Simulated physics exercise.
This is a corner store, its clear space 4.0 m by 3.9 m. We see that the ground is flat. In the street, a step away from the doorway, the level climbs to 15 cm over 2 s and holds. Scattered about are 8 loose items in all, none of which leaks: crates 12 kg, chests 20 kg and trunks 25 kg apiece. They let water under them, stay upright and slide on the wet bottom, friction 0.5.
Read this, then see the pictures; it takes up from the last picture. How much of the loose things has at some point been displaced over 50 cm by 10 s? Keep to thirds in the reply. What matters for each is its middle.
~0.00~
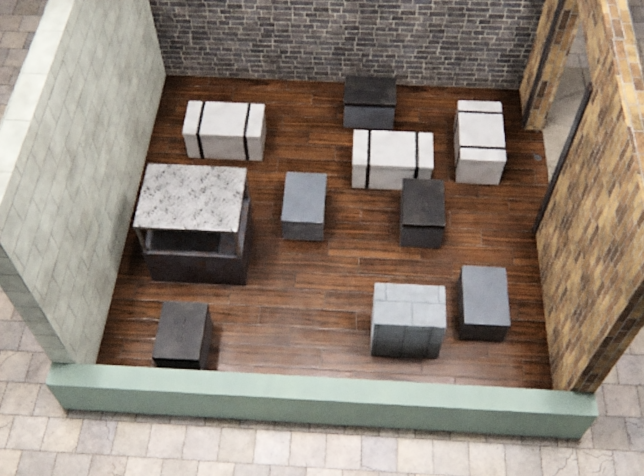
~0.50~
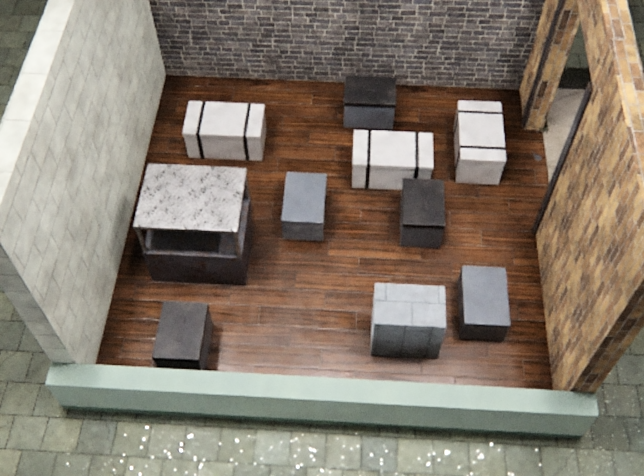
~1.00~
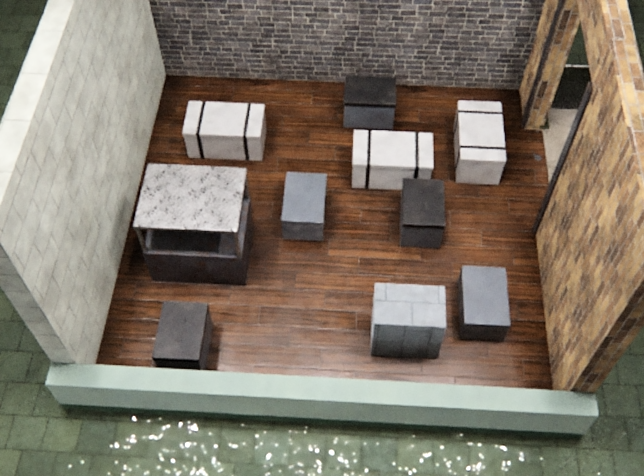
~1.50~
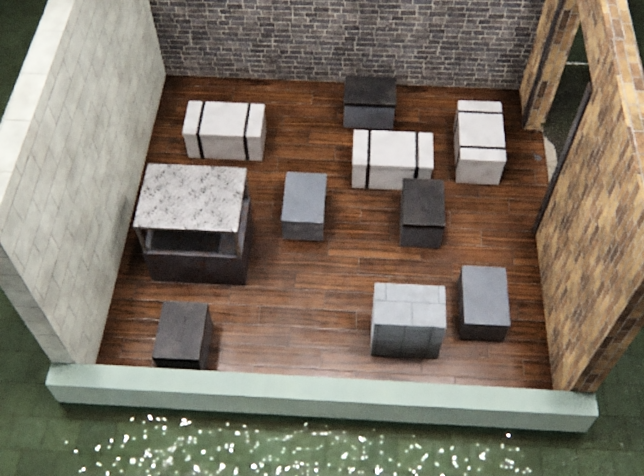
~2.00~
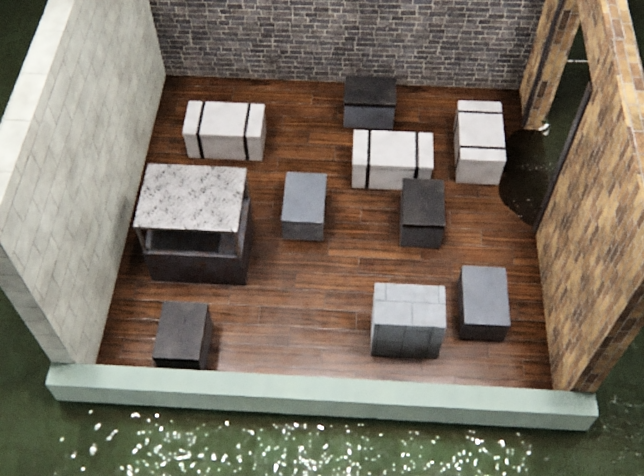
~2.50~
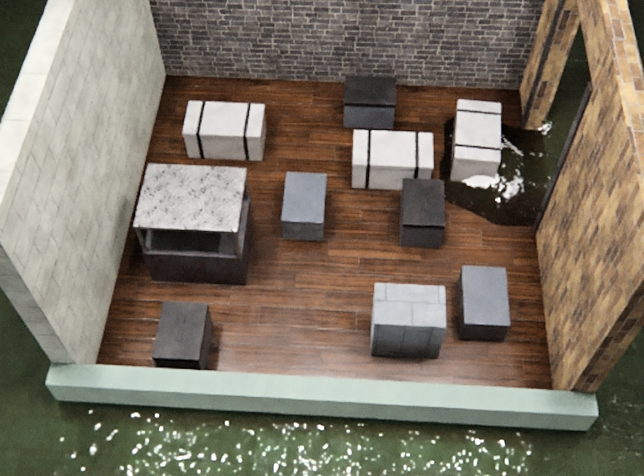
My answer: One to two thirds.
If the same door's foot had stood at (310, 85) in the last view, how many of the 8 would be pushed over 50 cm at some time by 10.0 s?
Count: 2.
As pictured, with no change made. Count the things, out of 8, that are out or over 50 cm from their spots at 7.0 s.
At that moment it comes to 0.
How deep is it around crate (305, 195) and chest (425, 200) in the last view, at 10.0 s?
Some 5 cm at the first, some 7 cm at the second.
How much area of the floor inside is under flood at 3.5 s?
Some 3.0 m2 of it.
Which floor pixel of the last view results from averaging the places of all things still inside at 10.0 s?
At about (330, 198).
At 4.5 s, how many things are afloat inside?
By my count, 0.
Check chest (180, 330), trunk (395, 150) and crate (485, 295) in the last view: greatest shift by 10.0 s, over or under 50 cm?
Result, in turn: Stayed within / exceeded / exceeded.
After 3.5 s 0 of 8 are over 50 cm from their spots; 0 afloat.
After 4.5 s 0 of 8 are over 50 cm from their spots; 0 afloat.
After 7.0 s 0 of 8 are over 50 cm from their spots; 1 afloat.
After 10.0 s 4 of 8 are over 50 cm from their spots, and 4 have been at some point; 3 afloat.
